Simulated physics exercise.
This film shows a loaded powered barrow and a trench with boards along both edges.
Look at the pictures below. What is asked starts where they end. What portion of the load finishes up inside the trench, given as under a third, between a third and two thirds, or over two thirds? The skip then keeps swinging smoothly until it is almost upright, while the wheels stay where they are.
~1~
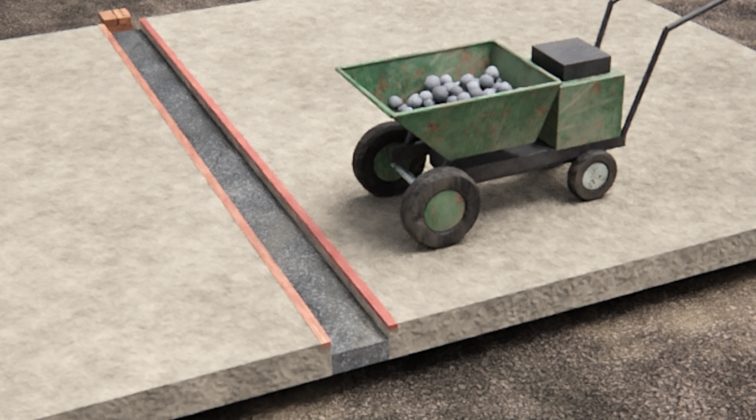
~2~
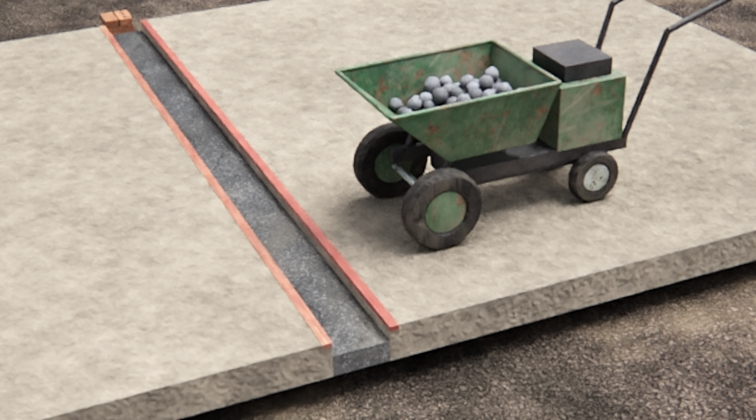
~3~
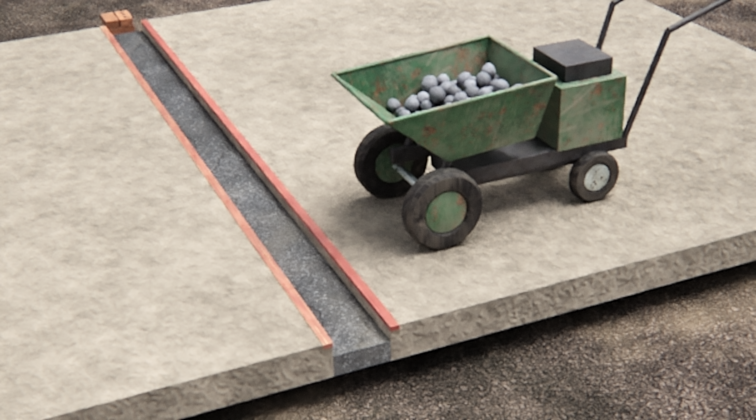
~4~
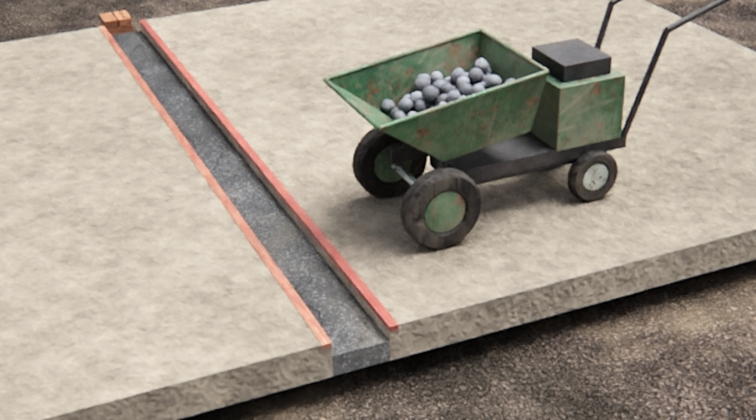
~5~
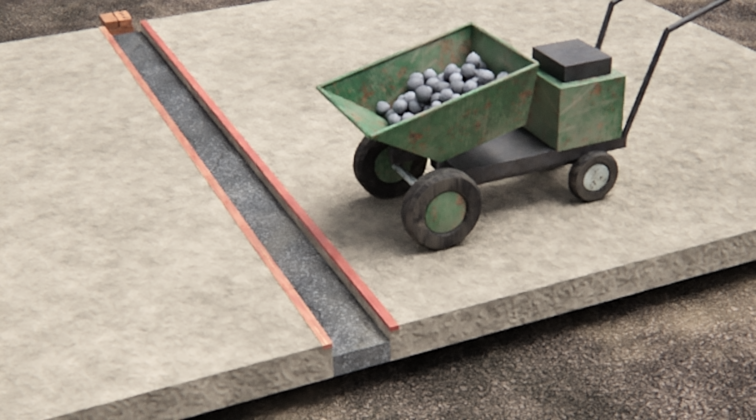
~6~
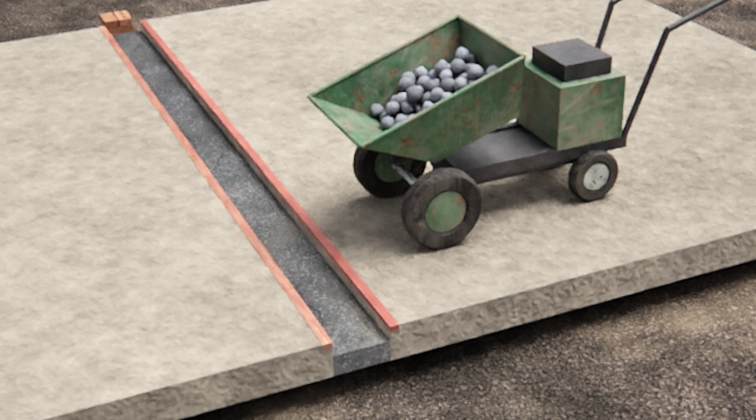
The trench receives a third up to two thirds of the load.
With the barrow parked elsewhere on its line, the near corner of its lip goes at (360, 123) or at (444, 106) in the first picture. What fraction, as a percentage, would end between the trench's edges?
Estimates: 10 %, 60 %.
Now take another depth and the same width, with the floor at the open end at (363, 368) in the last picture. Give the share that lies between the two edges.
It comes out near 80 percent.
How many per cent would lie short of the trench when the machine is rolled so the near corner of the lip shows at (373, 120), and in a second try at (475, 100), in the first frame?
0 and 50 percent, in that order.
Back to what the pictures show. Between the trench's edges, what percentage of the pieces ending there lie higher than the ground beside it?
40 %, roughly.
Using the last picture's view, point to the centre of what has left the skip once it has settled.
Once it all stops, the middle lies near (277, 248).
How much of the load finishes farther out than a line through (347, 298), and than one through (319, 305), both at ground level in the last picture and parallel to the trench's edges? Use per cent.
That's 80 per cent for the first and 50 per cent for the second.
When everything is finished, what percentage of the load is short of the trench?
I'd put it at around 0 percent.
Soon after the last picture, skip tipped steeply; all in the skip.
A little later, skip tipped right over; about two thirds in the skip; about a quarter in or heaped over the trench; a small part beyond it; a stray few falling.
Later still, skip tipped right over; a small part in the skip; about half in or heaped over the trench; about a third beyond it.
At rest, skip tipped right over; a small part in the skip; about two thirds in or heaped over the trench; about a third beyond it.
